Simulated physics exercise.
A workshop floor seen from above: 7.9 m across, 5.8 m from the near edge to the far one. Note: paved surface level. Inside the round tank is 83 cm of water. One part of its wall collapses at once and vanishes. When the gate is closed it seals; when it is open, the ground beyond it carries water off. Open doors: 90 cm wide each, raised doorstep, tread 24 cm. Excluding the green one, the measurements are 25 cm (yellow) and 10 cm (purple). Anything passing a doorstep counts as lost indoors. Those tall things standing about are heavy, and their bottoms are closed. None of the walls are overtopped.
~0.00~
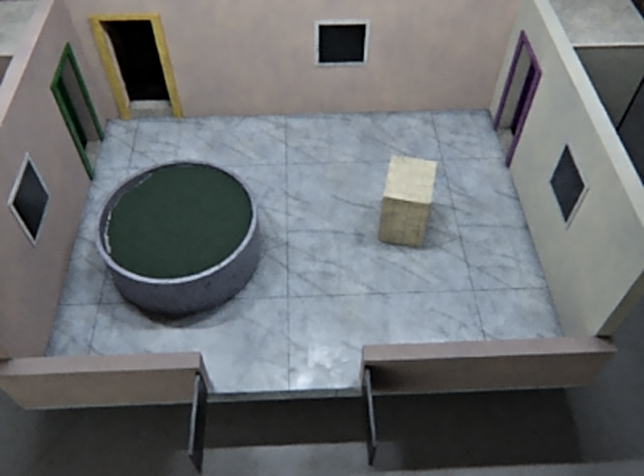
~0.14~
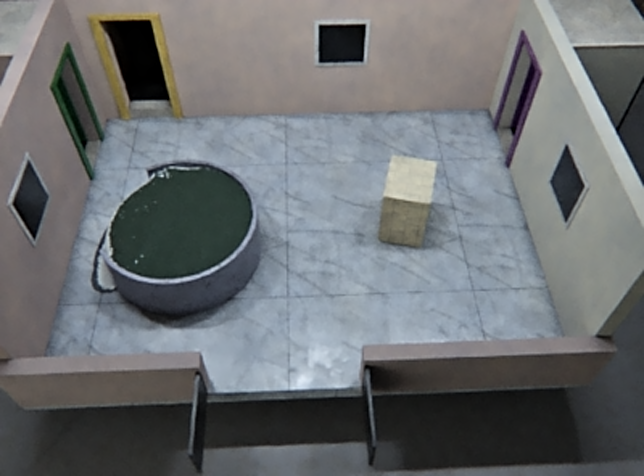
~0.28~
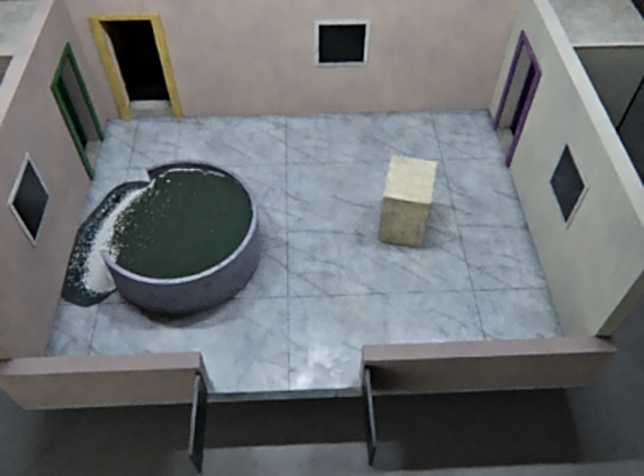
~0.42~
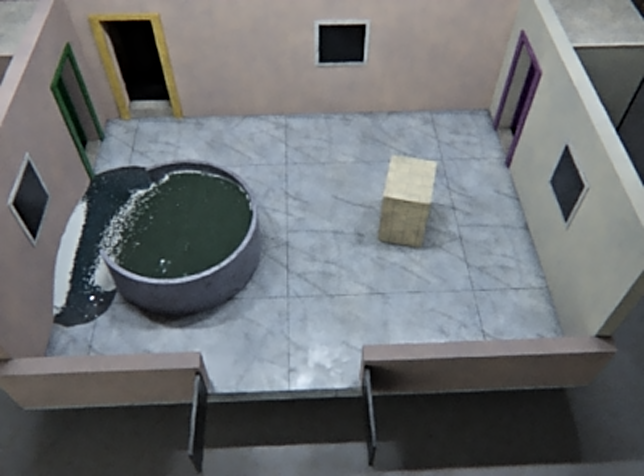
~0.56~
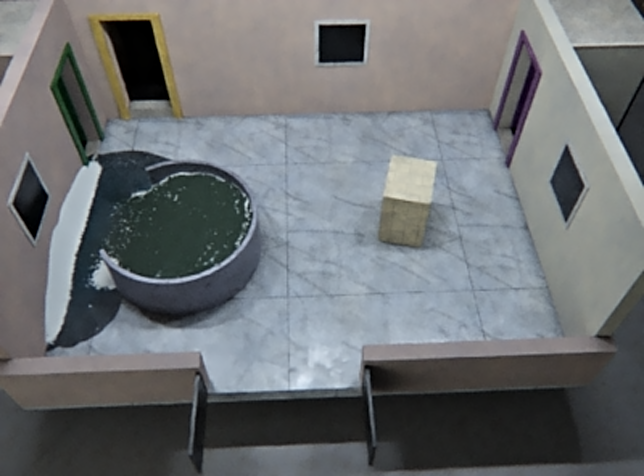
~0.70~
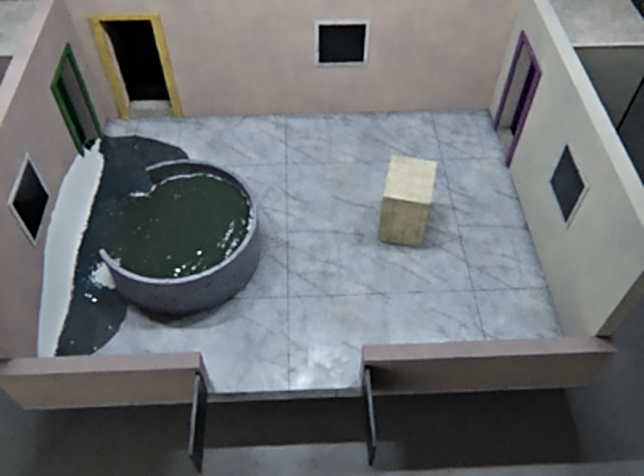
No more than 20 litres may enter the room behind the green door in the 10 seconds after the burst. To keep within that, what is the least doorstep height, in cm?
Some 21 cm.
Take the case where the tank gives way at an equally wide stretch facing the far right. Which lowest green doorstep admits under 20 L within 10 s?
I'd say close to 7.0 cm.
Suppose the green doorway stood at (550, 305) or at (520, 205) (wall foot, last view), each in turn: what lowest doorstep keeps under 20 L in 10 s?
About 11.0 and 10.5 cm.
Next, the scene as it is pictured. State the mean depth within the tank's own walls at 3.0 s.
Near 25 cm, averaged.
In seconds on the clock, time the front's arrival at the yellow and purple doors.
Yellow 1.0 s, purple 3.8 s.
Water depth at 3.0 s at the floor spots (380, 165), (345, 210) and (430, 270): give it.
First 0, then 0, then 0 cm.
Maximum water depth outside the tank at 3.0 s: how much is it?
I'd estimate roughly 36 cm.
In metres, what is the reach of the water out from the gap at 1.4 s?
Near 3.2 m, more or less.
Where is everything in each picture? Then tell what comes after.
The first picture shows still water, 83 cm deep, in the round tank at (178, 220); the green door at (80, 118) is dry.
In the second picture, the front is at (98, 283), 0.3 m from the gap at (116, 228); 0.4 m2 of floor is wet, 83 cm left at the back.
In the third picture, the gap is at (117, 230), the front 0.8 m out at (64, 284); the back of the round tank holds 83 cm.
In the fourth picture, the front is at (91, 182), 1.4 m from the gap at (118, 232); 2.9 m2 of floor is wet, 82 cm left at the back.
In the fifth picture, the gap is at (118, 232), the front 1.8 m out at (98, 157); the back of the round tank holds 75 cm.
In the sixth picture, the gap is at (118, 232), the front 2.3 m out at (91, 140); the back of the round tank holds 70 cm; water is at the green door at (80, 118).
After 1.4 s water covers 15 % of the floor, deepest (61 cm) near (85, 246); 19 cm at the green door, 36 litres in over its 6 cm doorstep.
After 3.0 s water covers 50 % of the floor, deepest (36 cm) near (38, 384); 15 cm at the green door, 111 litres in over its 6 cm doorstep.
After 10.0 s water covers 100 % of the floor, deepest (13 cm) near (554, 331); 8 cm at the green door, 274 litres in over its 6 cm doorstep.
At the green door as built, the water arrived by 0.6 s and peaked near 25 cm at 0.7 s.
With a doorstep of 17.5 cm, 42 litres would have come in within the 10 s; with 23.5 cm, 9 litres. So under 20 litres takes about 21 cm.
